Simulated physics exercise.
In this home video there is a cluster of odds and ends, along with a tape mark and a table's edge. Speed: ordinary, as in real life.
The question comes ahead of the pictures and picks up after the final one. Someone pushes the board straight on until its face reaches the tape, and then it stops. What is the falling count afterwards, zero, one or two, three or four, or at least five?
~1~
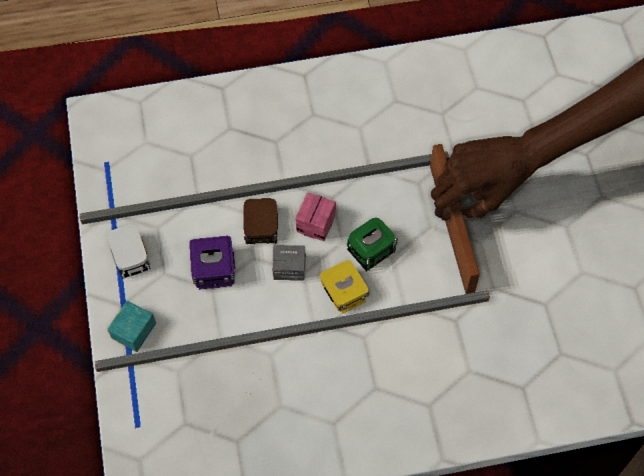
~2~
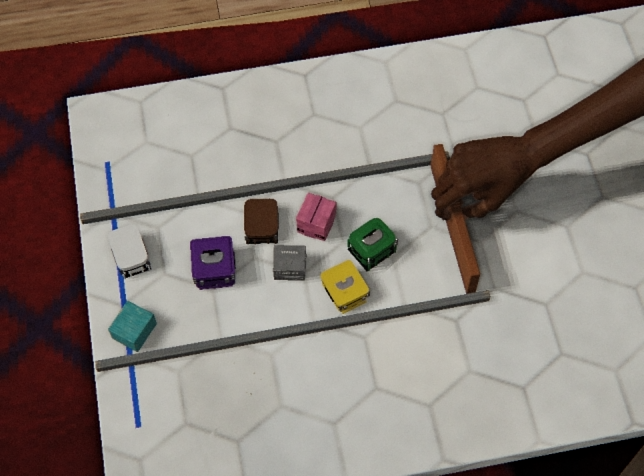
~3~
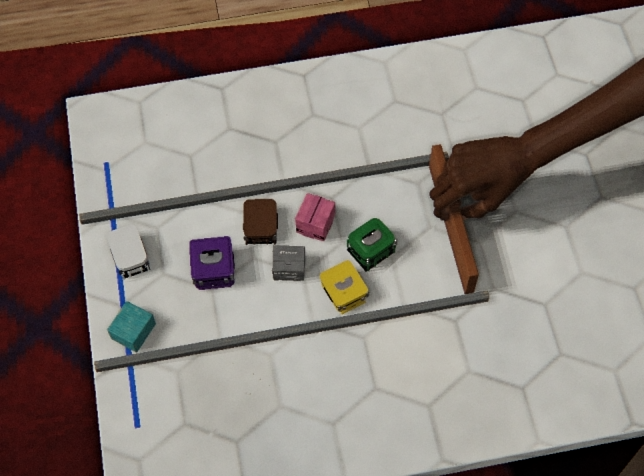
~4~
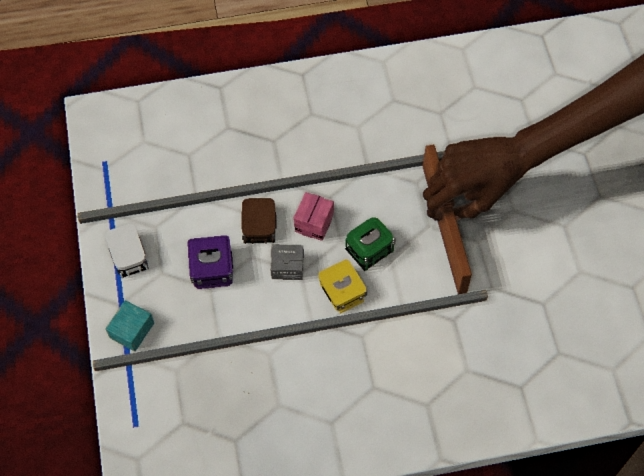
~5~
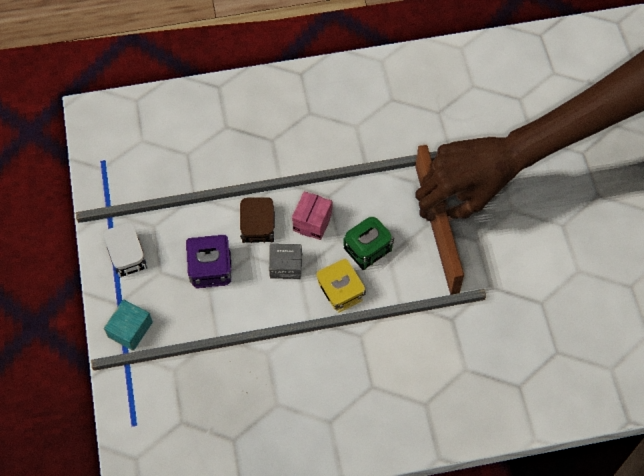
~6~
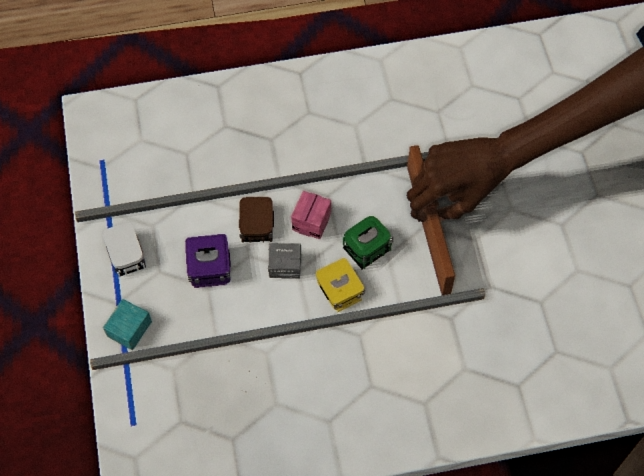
Afterwards the falling count is at least five.
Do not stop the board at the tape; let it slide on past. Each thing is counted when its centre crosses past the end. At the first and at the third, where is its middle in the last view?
At the first moment about (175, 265), at the next about (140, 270).
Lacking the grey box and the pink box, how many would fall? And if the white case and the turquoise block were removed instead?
In order, the numbers are 3 and 3.
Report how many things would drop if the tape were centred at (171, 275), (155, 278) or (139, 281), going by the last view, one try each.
It would be 2, 2 and 2.
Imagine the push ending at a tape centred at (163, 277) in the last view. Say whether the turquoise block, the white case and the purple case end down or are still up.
In that case the turquoise block hangs on, the white case slides off and the purple case slides off.
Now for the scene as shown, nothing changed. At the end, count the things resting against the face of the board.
At rest, 3 are in contact.
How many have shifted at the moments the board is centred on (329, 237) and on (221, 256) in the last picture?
4 by the first point, 7 by the second.
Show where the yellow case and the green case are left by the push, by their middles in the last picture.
Roughly (103, 321), and the other roughly (95, 282).
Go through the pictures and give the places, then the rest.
Turquoise block (132, 326); white case (129, 252); purple case (213, 263); board (454, 218); tape (121, 286), in the first frame.
White case (129, 252); brown case (261, 222), in the second frame.
Purple case (212, 263); green case (371, 244), in the third frame.
Turquoise block (130, 326); board (446, 218), in the fourth frame.
White case (125, 250); grey box (286, 261), in the fifth frame.
Turquoise block (128, 325); white case (124, 250); purple case (208, 261); board (430, 219); tape (117, 284), in the sixth frame.
Soon after, none off yet; turquoise block at rest near (128, 325); white case at rest near (124, 250); purple case at rest near (208, 261).
Then, none off yet; turquoise block at rest near (128, 325); white case at rest near (122, 250); purple case moved about its own width near (162, 269).
Further on, none off yet; turquoise block moving near (123, 326); white case moved about its own width near (78, 246); purple case moved well along near (82, 285).
By the end, the number that fall off is five or more; fallen, grey box, brown case, purple case, white case and turquoise block.
